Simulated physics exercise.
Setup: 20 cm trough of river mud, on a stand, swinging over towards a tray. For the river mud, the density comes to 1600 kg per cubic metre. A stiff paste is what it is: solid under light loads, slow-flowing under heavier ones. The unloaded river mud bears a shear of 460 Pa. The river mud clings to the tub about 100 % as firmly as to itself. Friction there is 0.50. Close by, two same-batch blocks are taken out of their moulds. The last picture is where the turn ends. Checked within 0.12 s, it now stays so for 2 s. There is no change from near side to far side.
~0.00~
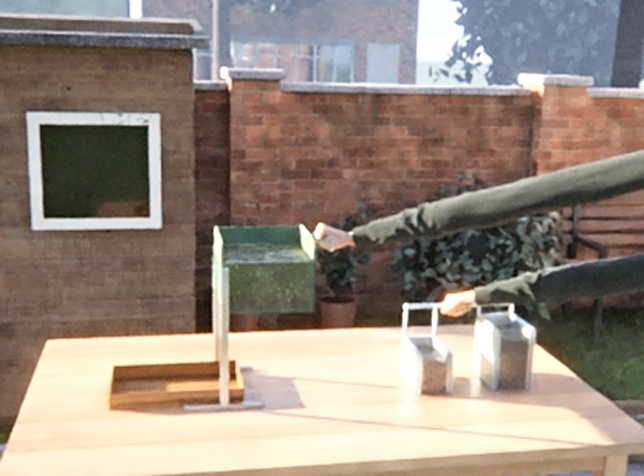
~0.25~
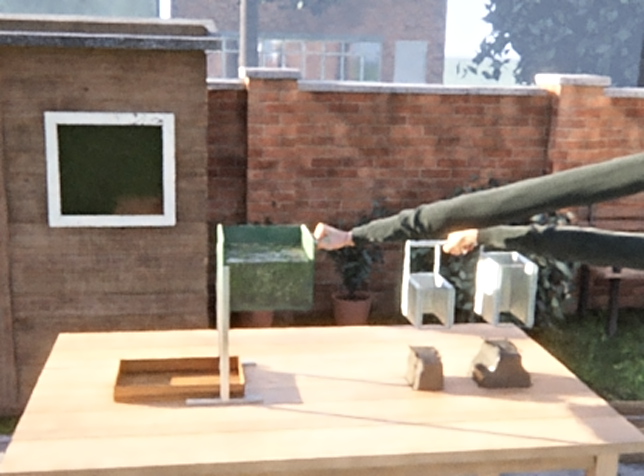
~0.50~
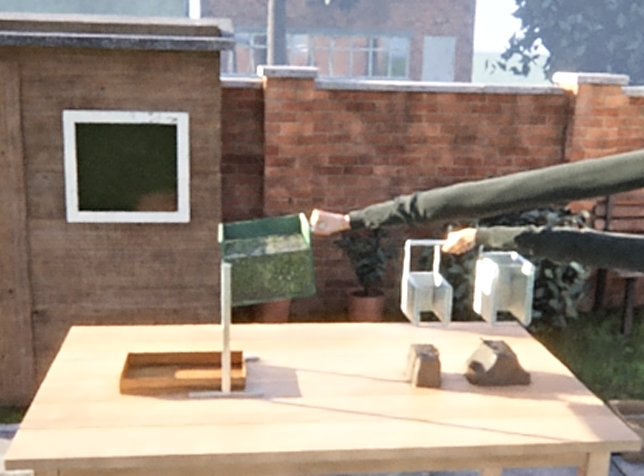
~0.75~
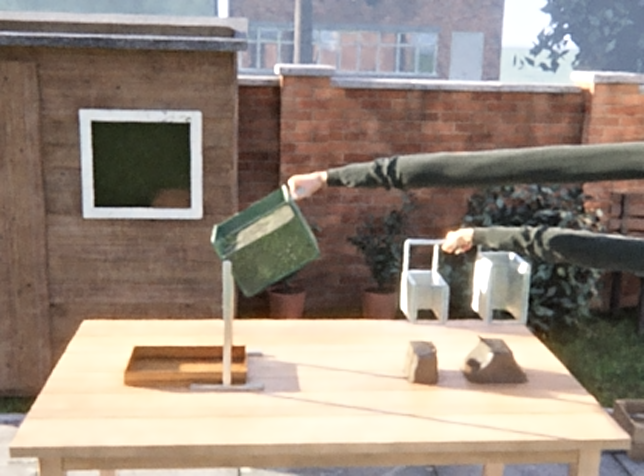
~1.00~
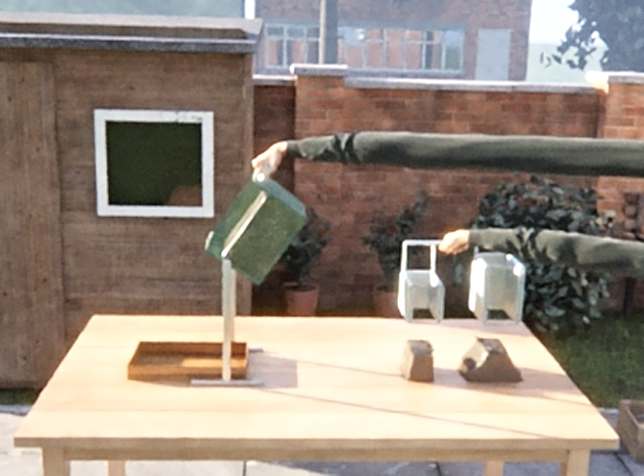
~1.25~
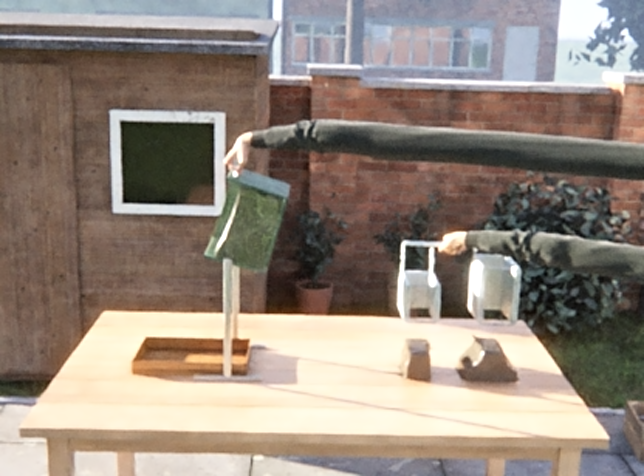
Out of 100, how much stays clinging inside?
70 %.
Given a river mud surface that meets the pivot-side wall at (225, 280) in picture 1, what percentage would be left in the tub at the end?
100 %.
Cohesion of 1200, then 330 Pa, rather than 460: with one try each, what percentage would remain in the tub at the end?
About 100 % first, about 60 % second.
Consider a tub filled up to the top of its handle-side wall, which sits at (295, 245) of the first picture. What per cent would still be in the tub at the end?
Roughly 100 %.
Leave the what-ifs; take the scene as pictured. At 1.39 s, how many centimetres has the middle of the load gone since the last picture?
Around 3 centimetres.
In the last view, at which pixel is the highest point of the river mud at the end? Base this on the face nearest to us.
I'd point to somewhere around (252, 222).
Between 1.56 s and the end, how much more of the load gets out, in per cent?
About 16 per cent.
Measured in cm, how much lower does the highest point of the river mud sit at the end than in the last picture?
9 cm or so.
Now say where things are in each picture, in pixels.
The first frame shows handle-side rim at (314, 243), tilt 0 degrees; top of the river mud at (308, 261); blocks stand 11 cm, 17 cm (left to right).
The second frame shows handle-side rim at (313, 243), tilt 0 degrees; top of the river mud at (307, 260); blocks stand 11 cm, 13 cm (left to right).
The third frame shows handle-side rim at (308, 231), tilt 8 degrees; top of the river mud at (304, 249); blocks stand 11 cm, 12 cm (left to right).
The fourth frame shows handle-side rim at (286, 201), tilt 32 degrees; top of the river mud at (291, 218); blocks stand 11 cm, 12 cm (left to right).
The fifth frame shows handle-side rim at (253, 184), tilt 56 degrees; top of the river mud at (269, 197); blocks stand 11 cm, 12 cm (left to right).
The sixth frame shows handle-side rim at (227, 181), tilt 74 degrees; top of the river mud at (243, 195); blocks stand 11 cm, 12 cm (left to right).
After 1.39 s, the tub is at 74 degrees and holds 98 %.
After 1.56 s, the tub is at 74 degrees and holds 85 %.
After 1.73 s, the tub is at 74 degrees and holds 74 %.
After 1.90 s, the tub is at 74 degrees and holds 70 %.
After 3.25 s, at the end, the tub is at 74 degrees and holds 70 %.
